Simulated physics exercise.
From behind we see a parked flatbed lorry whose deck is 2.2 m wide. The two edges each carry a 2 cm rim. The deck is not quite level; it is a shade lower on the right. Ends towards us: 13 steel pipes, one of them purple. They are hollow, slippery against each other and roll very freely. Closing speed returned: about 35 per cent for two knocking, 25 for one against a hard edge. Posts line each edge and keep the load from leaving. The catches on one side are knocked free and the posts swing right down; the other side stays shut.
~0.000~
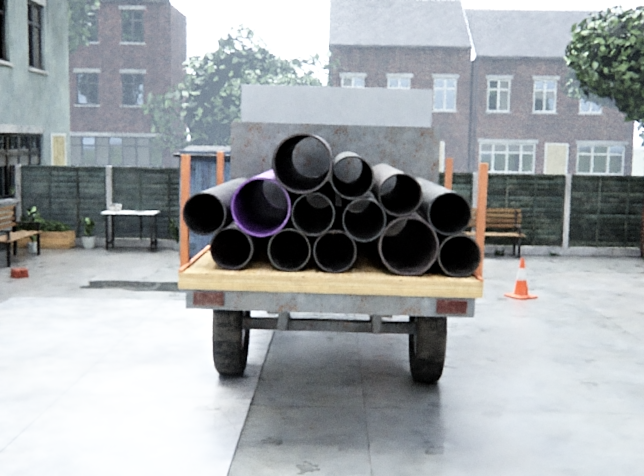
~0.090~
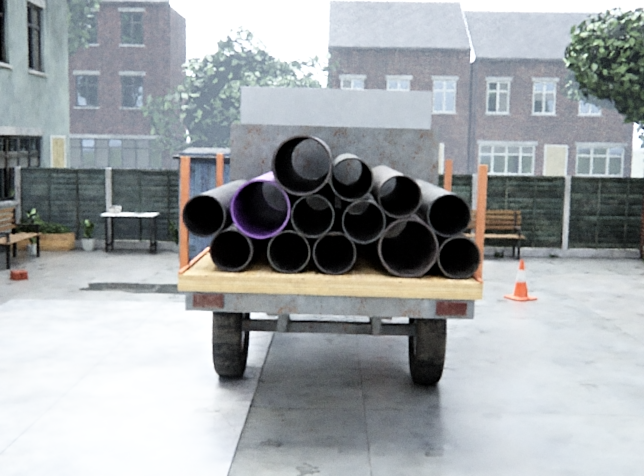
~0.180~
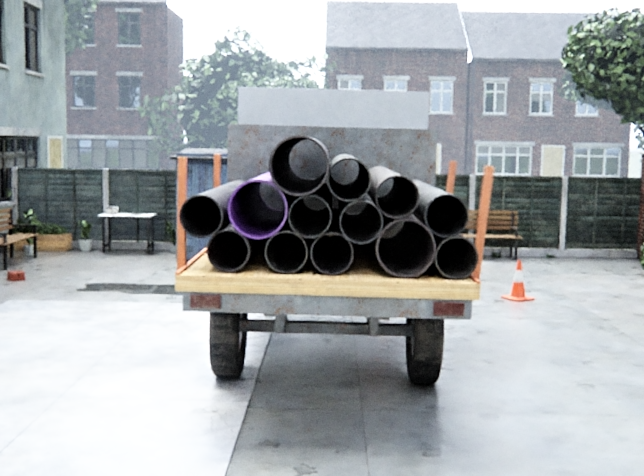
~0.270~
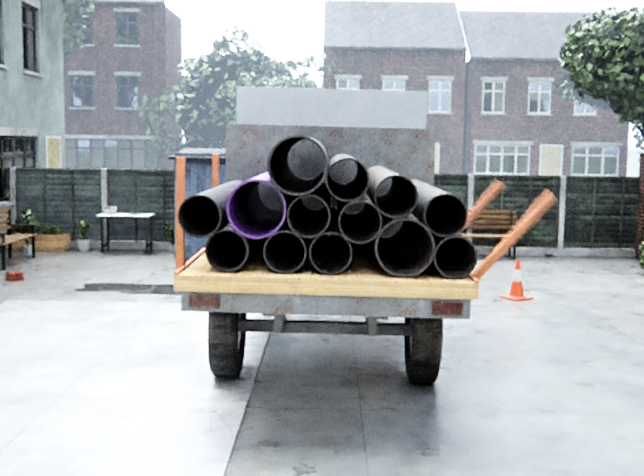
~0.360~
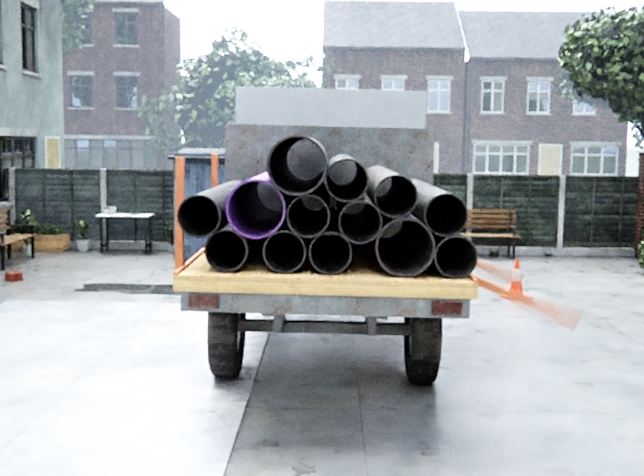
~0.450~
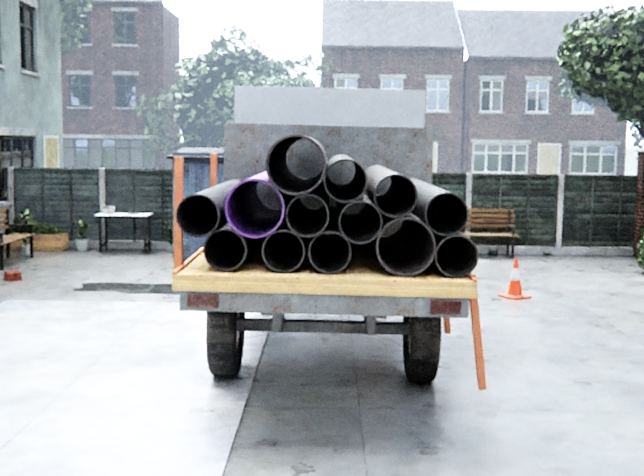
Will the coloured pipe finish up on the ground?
No.
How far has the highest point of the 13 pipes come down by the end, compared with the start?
Roughly 0 cm.
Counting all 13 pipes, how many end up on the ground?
Altogether that makes 0.
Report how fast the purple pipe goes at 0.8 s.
Speed: Around 0.0 m/s.
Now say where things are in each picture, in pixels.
In the first frame, purple at (261, 207); both sides upright; the deck is a shade lower on the right; 5 of the 13 make up the bottom layer.
In the second frame, purple at (260, 209); sides still shut.
In the third frame, purple at (258, 210); right posts out by 5°, tip at (489, 171).
In the fourth frame, purple at (256, 209); right posts out by 40°, tip at (549, 198).
In the fifth frame, purple at (256, 209); right posts out by 110°, tip at (572, 320).
In the sixth frame, purple at (255, 209); right posts out by 170°, tip at (482, 384).
After 0.8 s, purple is up on others, 60 cm from the left edge; 0 off so far.
At rest (1.2 s), purple is up on others, 60 cm from the left edge; 0 off so far.
